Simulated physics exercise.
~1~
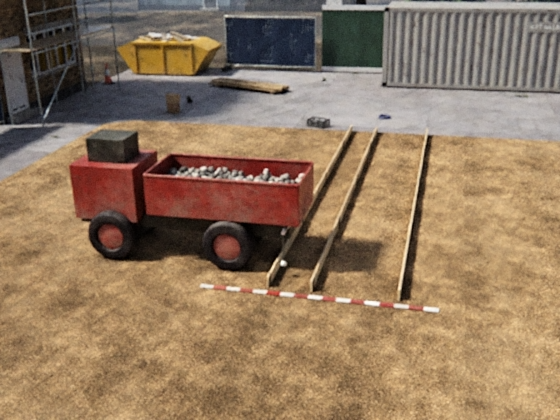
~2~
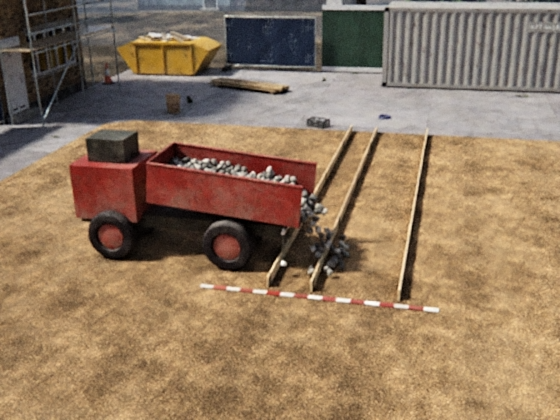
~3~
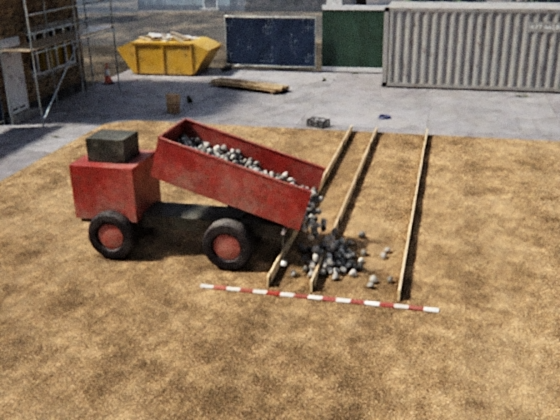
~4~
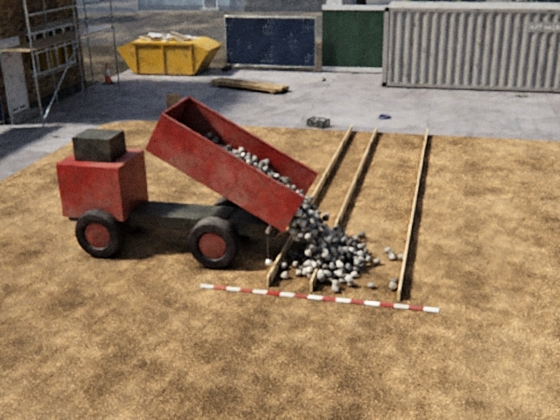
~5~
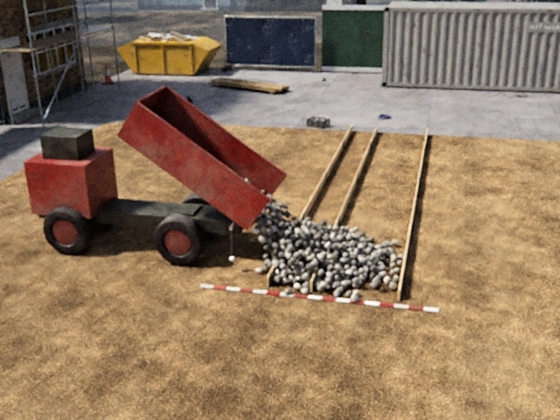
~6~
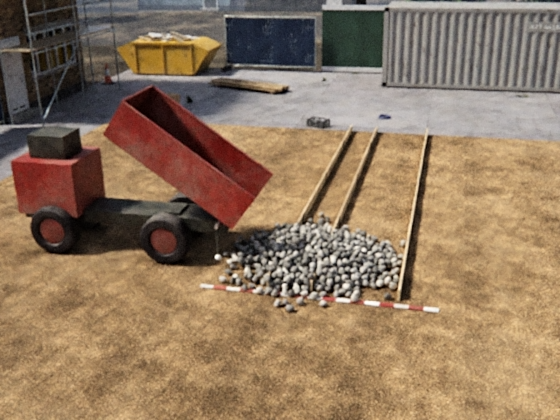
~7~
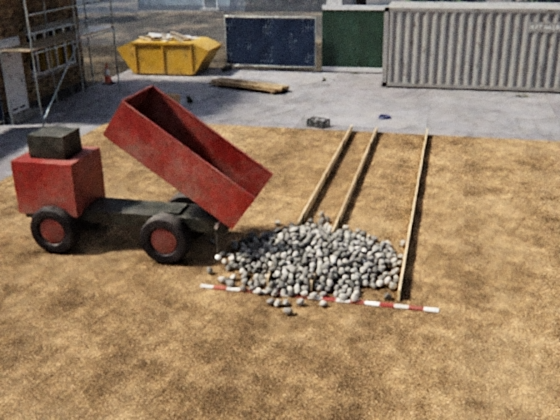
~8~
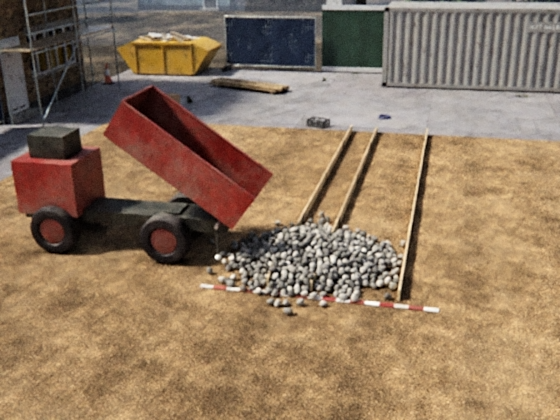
A red tipper truck raised its body and poured grey stones across the wooden boards on the sandy ground, rolling left as they slid out, and ended still tilted and empty beside a wide heap that partly covered the boards and striped staff.
